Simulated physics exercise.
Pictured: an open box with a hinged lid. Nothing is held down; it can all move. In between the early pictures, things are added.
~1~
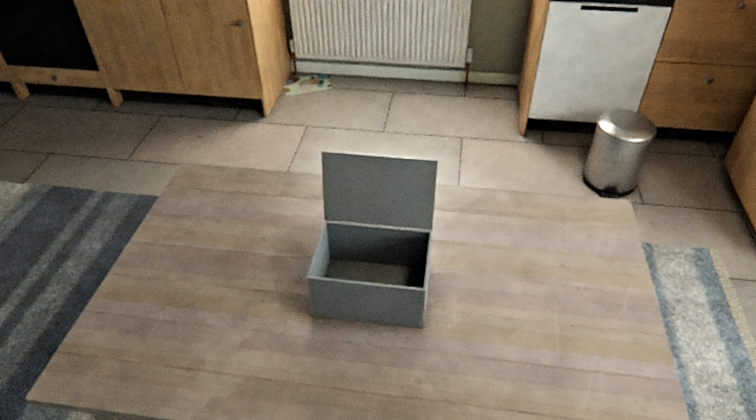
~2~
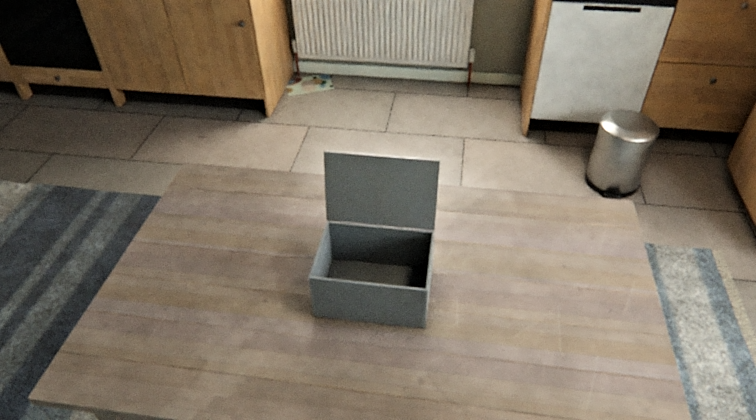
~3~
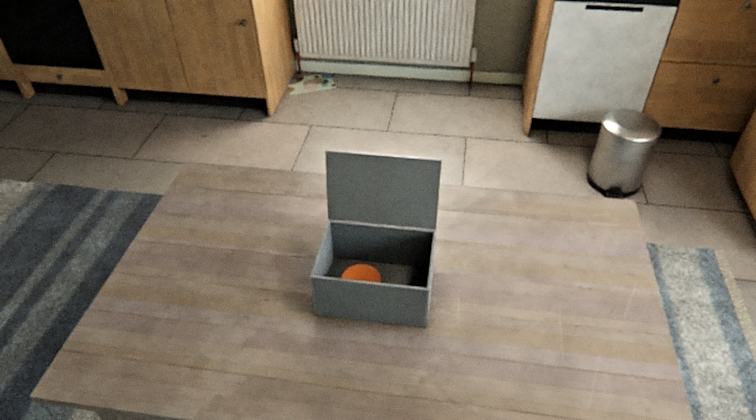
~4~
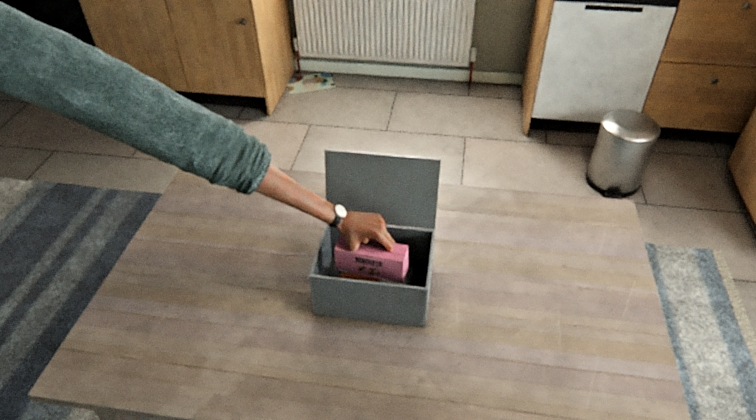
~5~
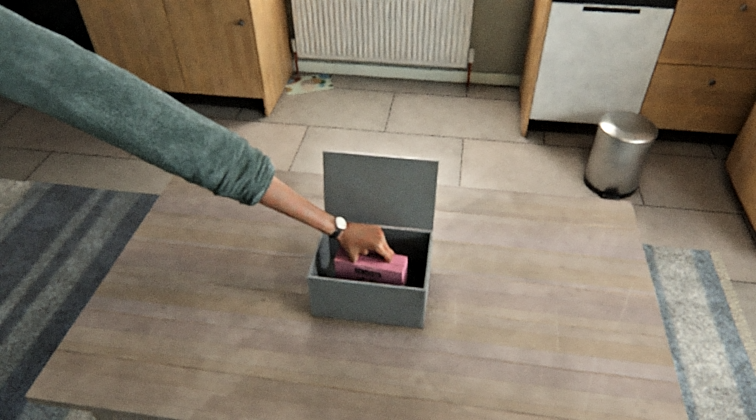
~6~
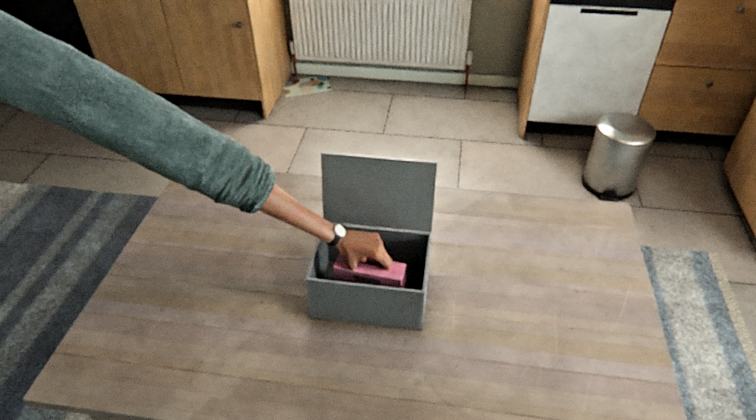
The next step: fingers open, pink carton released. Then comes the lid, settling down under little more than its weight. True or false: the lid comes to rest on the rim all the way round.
True.
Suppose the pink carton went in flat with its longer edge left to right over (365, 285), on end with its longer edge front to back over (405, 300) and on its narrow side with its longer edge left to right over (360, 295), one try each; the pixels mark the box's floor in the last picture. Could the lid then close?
The first time the lid goes down fully, the second time it can't shut, and the third time it goes down fully.
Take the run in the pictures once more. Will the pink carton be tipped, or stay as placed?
Looking at the last picture, the pink carton is left as set.
Then, 1.30 s after the last picture, lid 79° above the rim.
Then, 1.70 s after the last picture, lid 47° above the rim.
Then, 2.00 s after the last picture, lid 13° above the rim.
At rest, lid shut; both in place. Seen from the same camera at the end, pink carton near (370, 276).
